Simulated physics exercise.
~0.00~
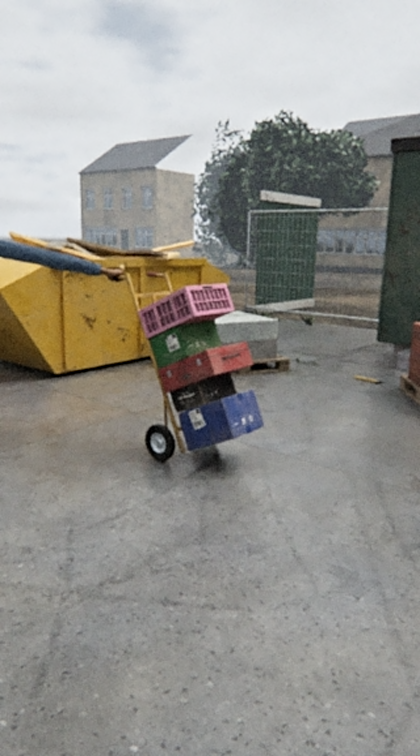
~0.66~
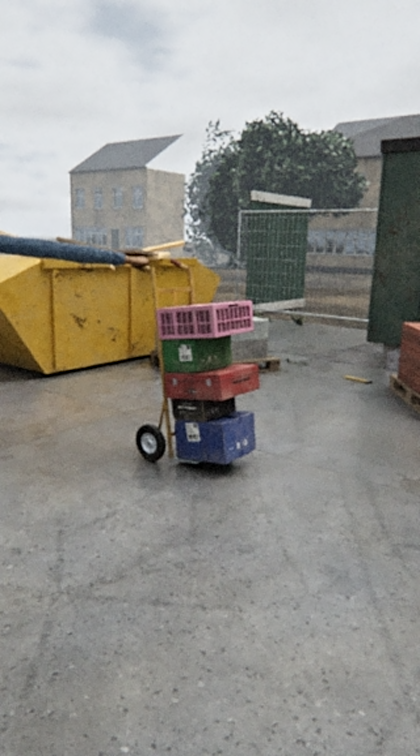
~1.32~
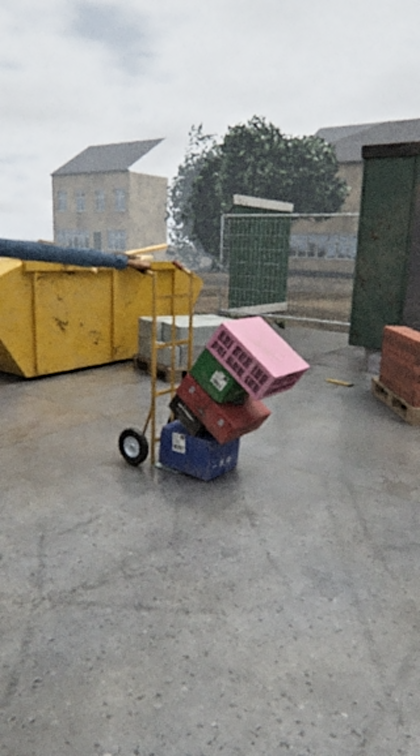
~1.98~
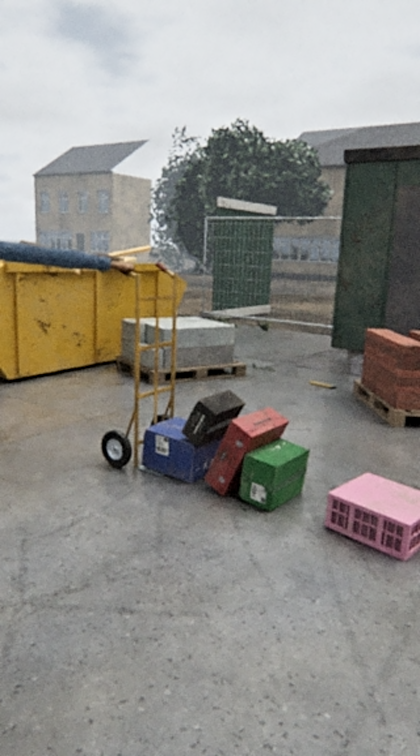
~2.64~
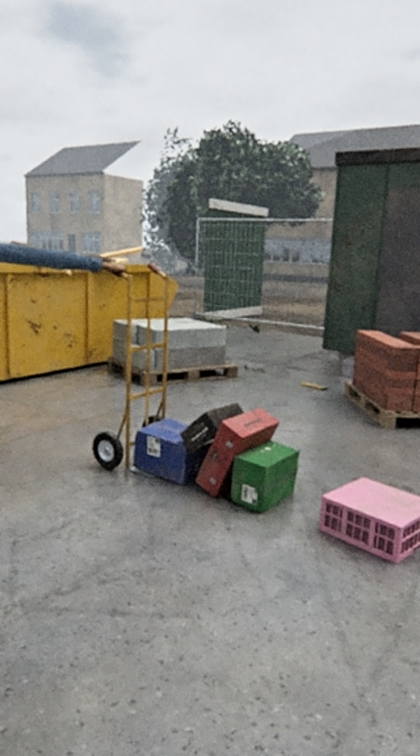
A yellow sack truck stacked with five loose boxes and crates was tipped forward until it stood upright, and the stack toppled to the right, leaving the pink crate, green box and red toolbox on the ground, the black box tipped against the blue parcel.
